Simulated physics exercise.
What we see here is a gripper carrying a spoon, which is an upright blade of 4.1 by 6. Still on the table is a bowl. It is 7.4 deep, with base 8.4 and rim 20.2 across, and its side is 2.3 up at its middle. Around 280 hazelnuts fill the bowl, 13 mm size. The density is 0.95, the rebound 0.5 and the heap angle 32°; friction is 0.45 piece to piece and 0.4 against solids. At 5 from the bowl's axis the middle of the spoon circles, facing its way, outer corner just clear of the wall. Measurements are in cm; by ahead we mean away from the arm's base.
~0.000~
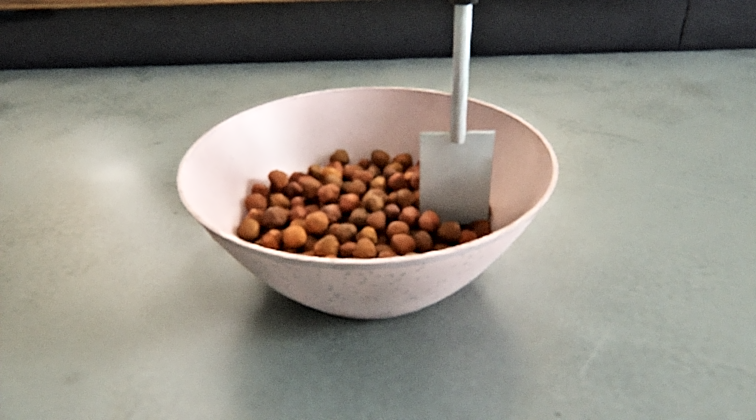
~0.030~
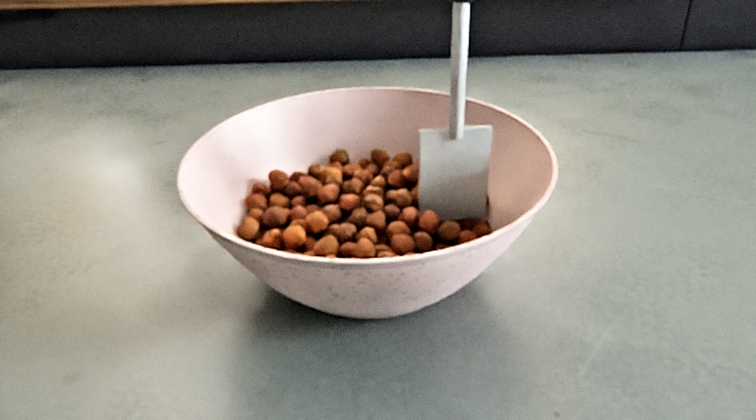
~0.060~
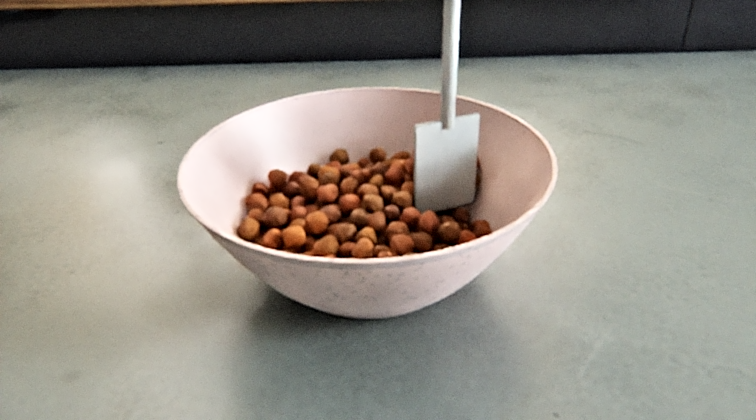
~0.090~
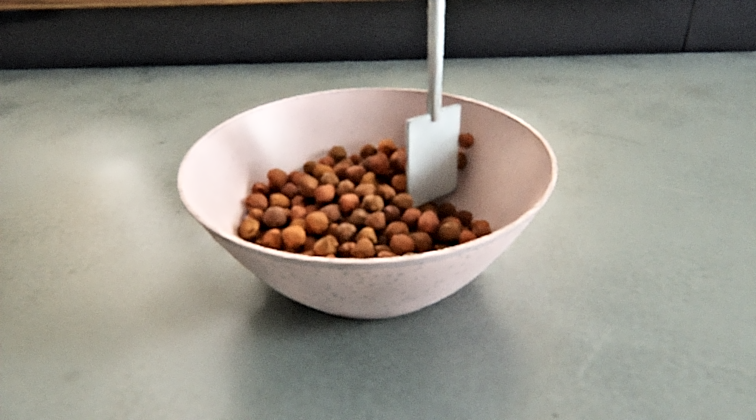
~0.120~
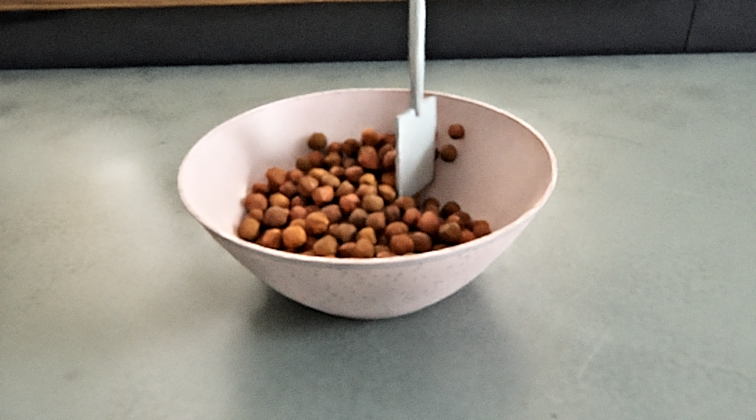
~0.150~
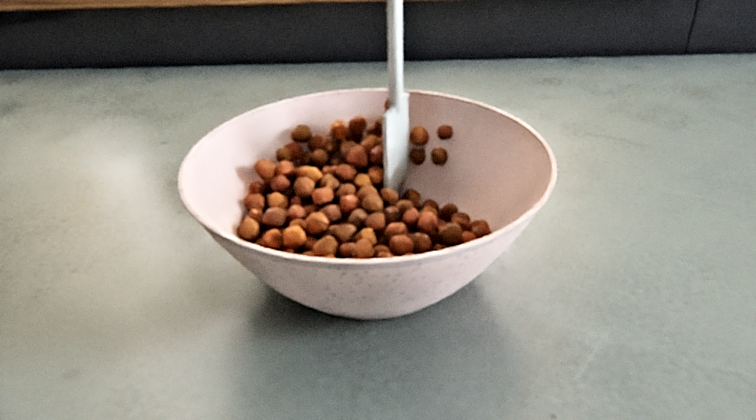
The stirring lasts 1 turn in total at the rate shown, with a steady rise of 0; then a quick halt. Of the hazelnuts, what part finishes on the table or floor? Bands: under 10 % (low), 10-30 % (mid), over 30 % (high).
Low.
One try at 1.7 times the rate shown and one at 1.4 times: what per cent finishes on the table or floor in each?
25 % and 15 %.
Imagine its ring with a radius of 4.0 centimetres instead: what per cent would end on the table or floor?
Around 5 in a hundred, in that case.
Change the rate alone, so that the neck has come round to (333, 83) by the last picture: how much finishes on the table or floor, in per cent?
It comes to around 25 percent.
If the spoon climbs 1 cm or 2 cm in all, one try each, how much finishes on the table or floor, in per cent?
Near 5 in a hundred, then near 0 in a hundred.
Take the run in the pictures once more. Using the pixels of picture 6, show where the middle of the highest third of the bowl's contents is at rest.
Near (428, 169).
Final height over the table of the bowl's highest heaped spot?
Measured height: Some 7.5 cm.
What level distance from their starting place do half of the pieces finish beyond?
About 7 centimetres.
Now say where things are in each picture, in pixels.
Spoon neck at (459, 107), 0° round; upper third of the load around (367, 205), from x 250 to 480, top at y 155; 280 in the bowl, in the first frame.
Spoon neck at (457, 103), 6° round; upper third of the load around (367, 202), from x 250 to 480, top at y 155, in the second frame.
Spoon neck at (448, 95), 22° round; upper third of the load around (367, 195), from x 250 to 480, top at y 155, in the third frame.
Spoon neck at (434, 88), 38° round; upper third of the load around (364, 192), from x 250 to 480, top at y 140, in the fourth frame.
Spoon neck at (416, 83), 54° round; upper third of the load around (357, 191), from x 250 to 480, top at y 125, in the fifth frame.
Spoon neck at (395, 80), 70° round; upper third of the load around (348, 184), from x 250 to 480, top at y 105; 280 in the bowl, in the sixth frame.
By 0.36 s, 182° round, highest piece 9 above the table; 278 in the bowl, 2 in flight or on the tool.
By 0.56 s, 293° round, highest piece 9 above the table; 271 in the bowl, 5 on the table or floor, 4 in flight or on the tool.
By 0.87 s, 0° round, highest piece 8 above the table; 263 in the bowl, 17 on the table or floor.
By 1.57 s, 0° round, highest piece 7 above the table; 263 in the bowl, 17 on the table or floor.
Final count, 263 in the bowl, 17 on the table or floor. That is 6 % on the table or floor.
